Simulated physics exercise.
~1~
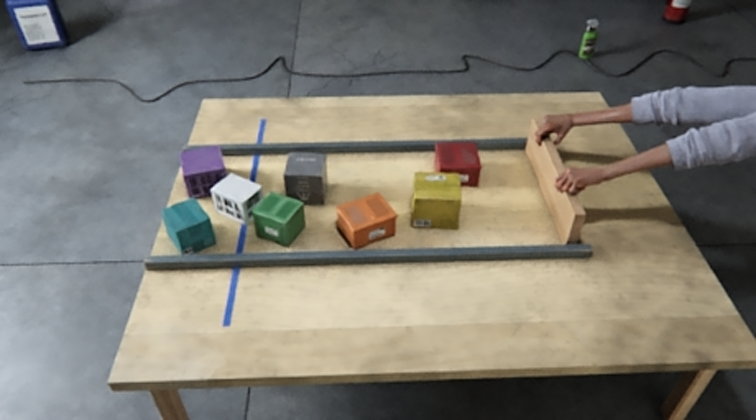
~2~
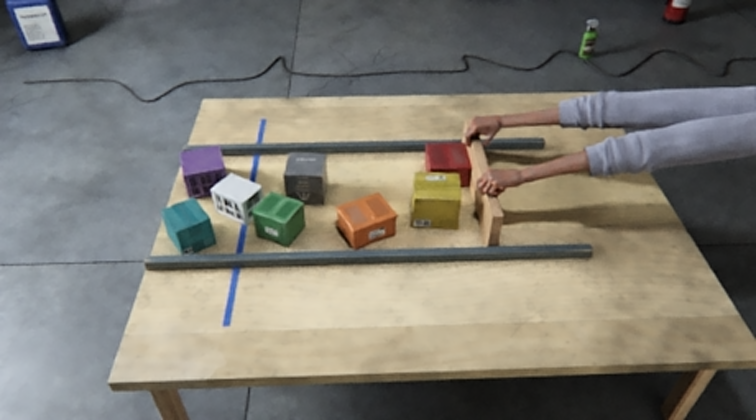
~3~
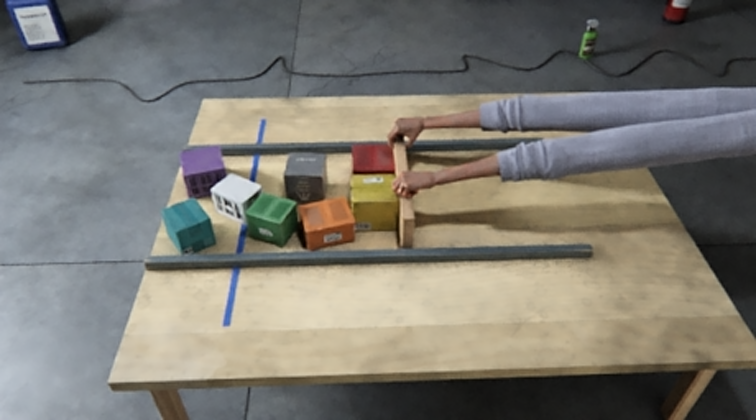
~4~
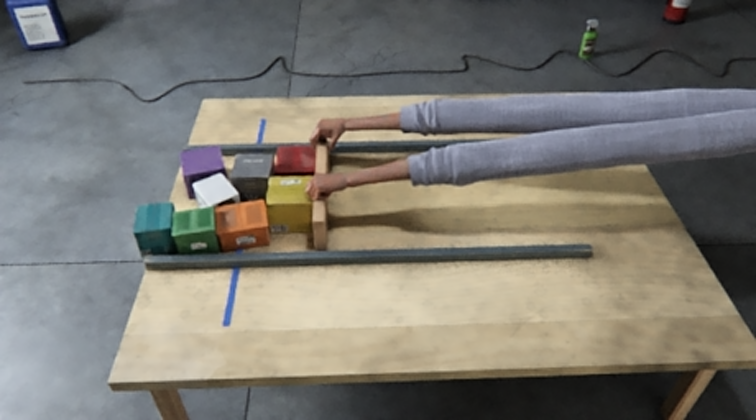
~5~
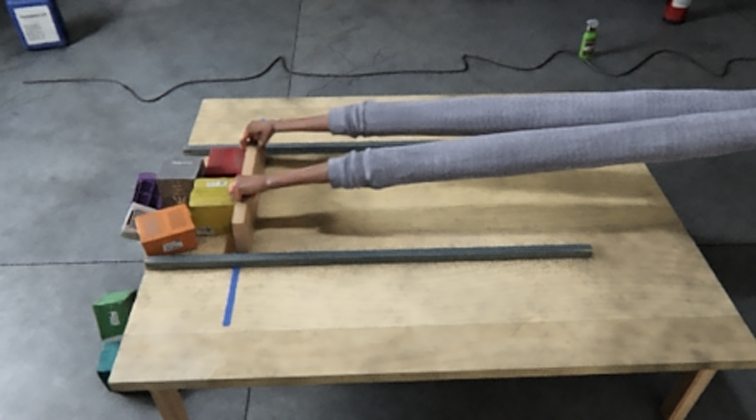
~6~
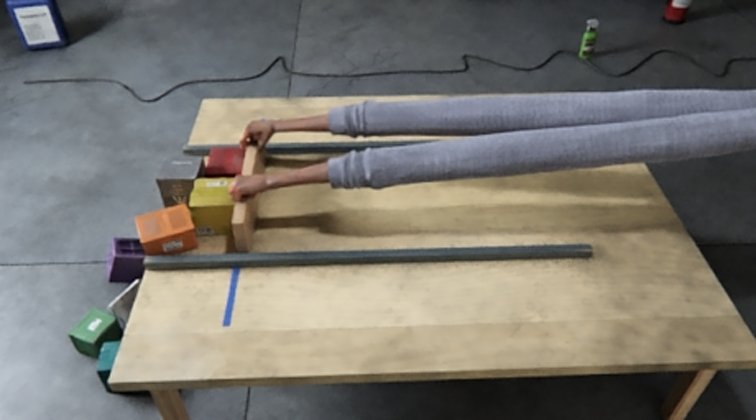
On a wooden table, hands pushing a plank leftward, bunching colourful boxes together until green, teal, purple and white ones fall off.
